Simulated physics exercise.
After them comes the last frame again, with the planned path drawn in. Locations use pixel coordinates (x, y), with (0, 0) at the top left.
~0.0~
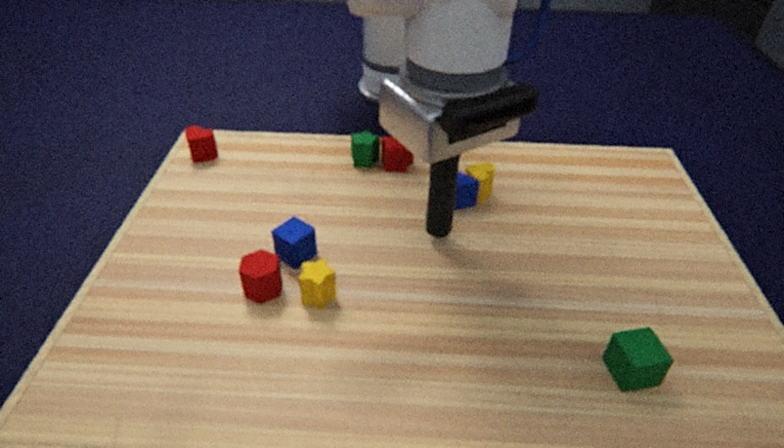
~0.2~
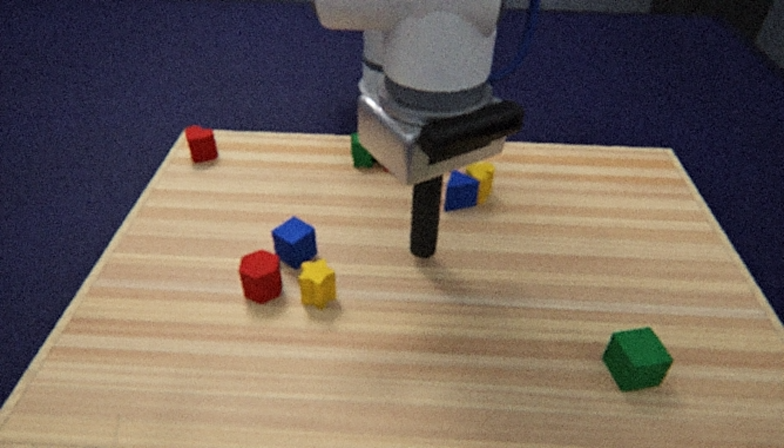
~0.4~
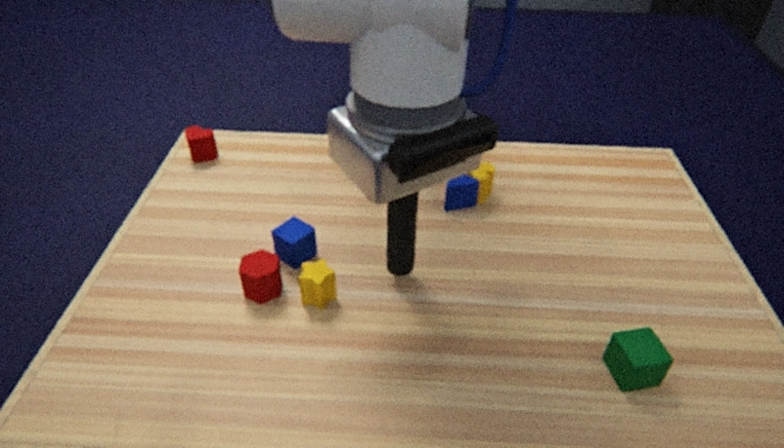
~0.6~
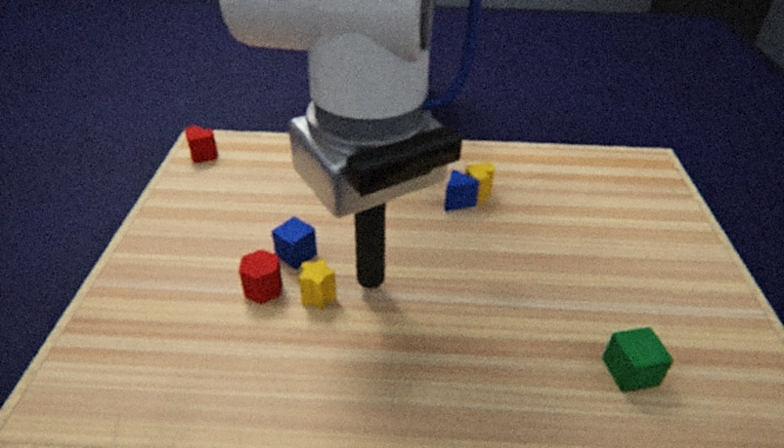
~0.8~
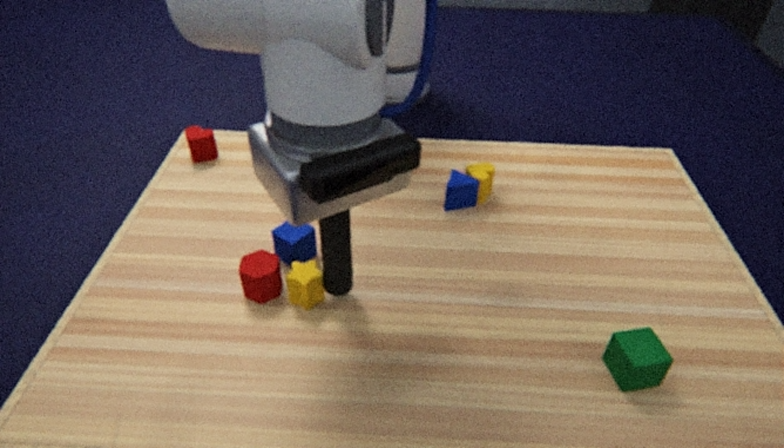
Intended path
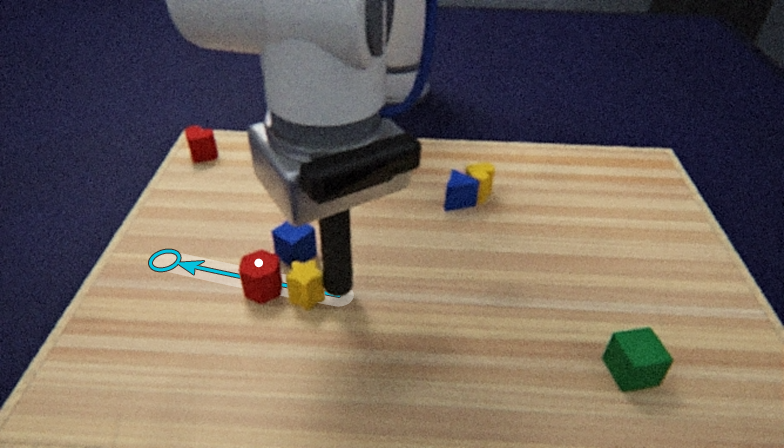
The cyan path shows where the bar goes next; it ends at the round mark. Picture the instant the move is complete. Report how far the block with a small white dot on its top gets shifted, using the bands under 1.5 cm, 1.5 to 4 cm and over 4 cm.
It gets moved over 4 cm.
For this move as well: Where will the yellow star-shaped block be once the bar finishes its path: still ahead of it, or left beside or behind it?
It escapes to one side.
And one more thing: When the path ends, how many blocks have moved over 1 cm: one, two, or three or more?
It should be two, as far as I can tell.
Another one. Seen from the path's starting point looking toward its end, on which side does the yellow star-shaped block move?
It's set to shift left.
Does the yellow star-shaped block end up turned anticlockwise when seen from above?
I believe so.
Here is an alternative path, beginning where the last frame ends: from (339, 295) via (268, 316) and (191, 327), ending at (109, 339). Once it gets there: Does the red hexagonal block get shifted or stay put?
That one moves away.
The drawn path runs from (339, 295) directly to (165, 260); the dot is on the red hexagonal block.
The first path, step by step. One third of the way, bar (276, 275); red hexagonal block (216, 261), turned 15° clockwise; yellow star-shaped block (248, 270), turned 15° anticlockwise.
Two thirds of the way, bar (218, 263); red hexagonal block (187, 265); yellow star-shaped block (235, 273), turned 60° anticlockwise.
At the end, bar (162, 251); red hexagonal block (184, 266); blue square block not moved; yellow star-shaped block (235, 273), turned 60° anticlockwise.
